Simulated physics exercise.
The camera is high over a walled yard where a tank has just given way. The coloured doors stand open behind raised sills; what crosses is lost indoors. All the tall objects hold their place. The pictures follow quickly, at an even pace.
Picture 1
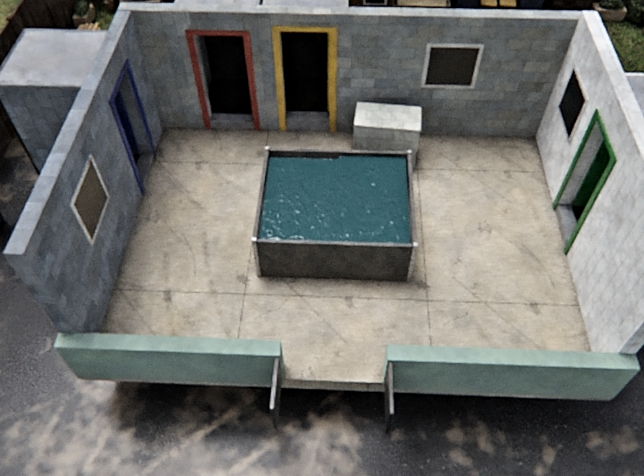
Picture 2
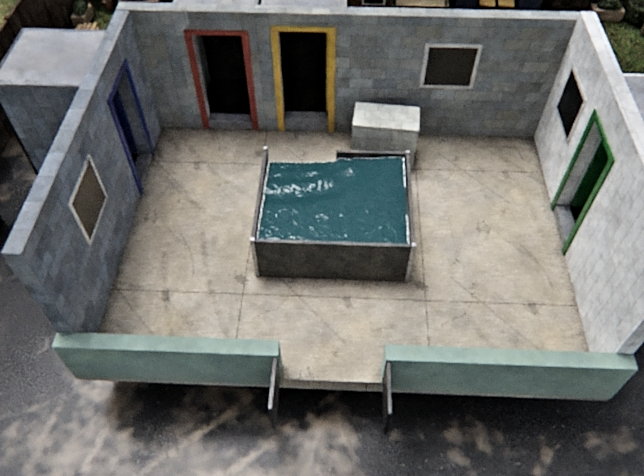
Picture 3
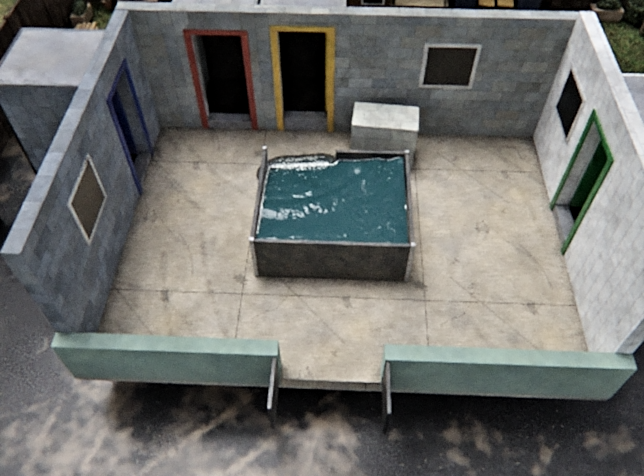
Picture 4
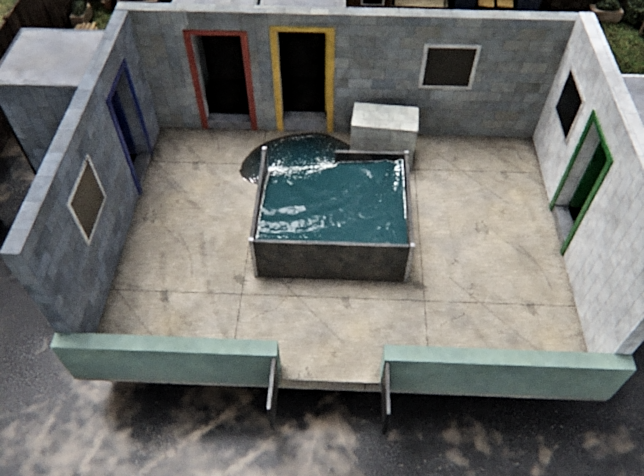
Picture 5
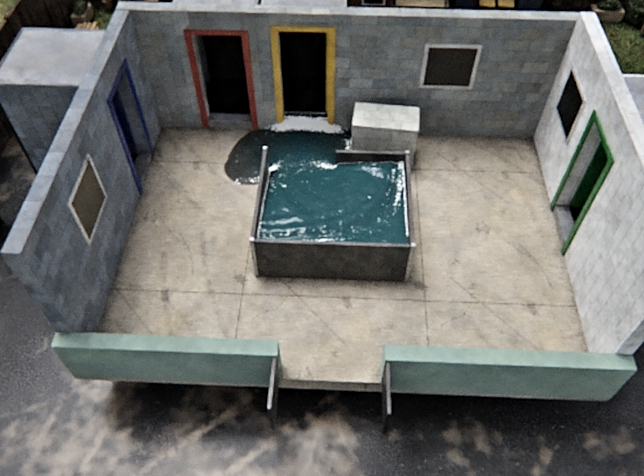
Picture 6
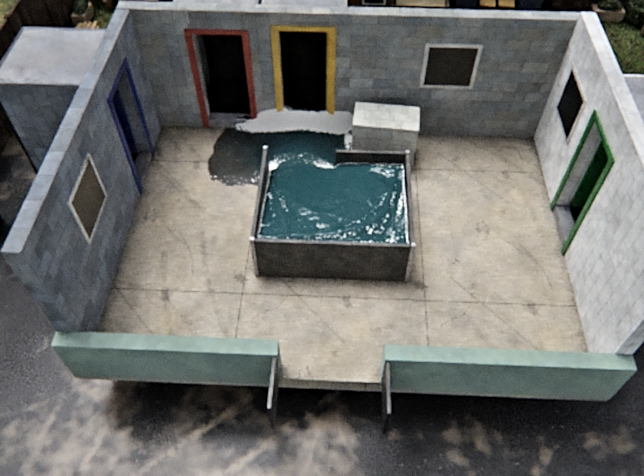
In a walled yard, water pours from the tank's far side and spreads toward the back wall.
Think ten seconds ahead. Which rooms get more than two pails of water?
The green door holds within the limit; the blue door floods; the red door floods; the yellow door floods.
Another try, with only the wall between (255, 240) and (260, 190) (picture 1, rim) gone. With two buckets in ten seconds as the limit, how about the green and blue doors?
The green one is under; the blue one goes over.
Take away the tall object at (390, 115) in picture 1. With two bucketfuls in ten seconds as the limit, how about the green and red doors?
My reading: The green door holds; the red door floods.
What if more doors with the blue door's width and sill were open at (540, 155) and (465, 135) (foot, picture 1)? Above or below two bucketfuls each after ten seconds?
One after the other: Lets more in, takes less.
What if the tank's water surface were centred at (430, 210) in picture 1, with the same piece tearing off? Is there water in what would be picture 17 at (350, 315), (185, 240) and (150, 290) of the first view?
As listed: Dry, flooded, free of water.
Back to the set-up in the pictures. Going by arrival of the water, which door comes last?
That is the green door.
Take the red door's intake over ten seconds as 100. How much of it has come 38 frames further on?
About 100 per cent.
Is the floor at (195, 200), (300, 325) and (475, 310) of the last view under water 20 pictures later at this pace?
In turn: Under water, no water, free of water.
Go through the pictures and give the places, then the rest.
The first picture shows still water in the tank at (336, 197).
In the second picture, water pours out on the tank's far side and has run to a hidden place.
In the third picture, water pours out on the tank's far side and has run to a hidden place.
In the fourth picture, water pours out on the tank's far side and has run to (320, 136).
In the fifth picture, water pours out on the tank's far side and has run to a hidden place.
In the sixth picture, water pours out on the tank's far side and has run to (232, 128).
A moment on, water covers 20 % of the floor; the green door not reached, the blue door not reached, the red door under two buckets in, the yellow door far over two buckets in.
Next, water covers 30 % of the floor; the green door not reached, the blue door under two buckets in, the red door over two buckets in, the yellow door far over two buckets in.
Then, water covers 60 % of the floor; the green door wet at the sill, nothing in, the blue door over two buckets in, the red door over two buckets in, the yellow door far over two buckets in.
Later, water covers 90 % of the floor; the green door wet at the sill, nothing in, the blue door far over two buckets in, the red door over two buckets in, the yellow door far over two buckets in.
In the end, water covers 100 % of the floor; the green door wet at the sill, nothing in, the blue door far over two buckets in, the red door over two buckets in, the yellow door far over two buckets in.
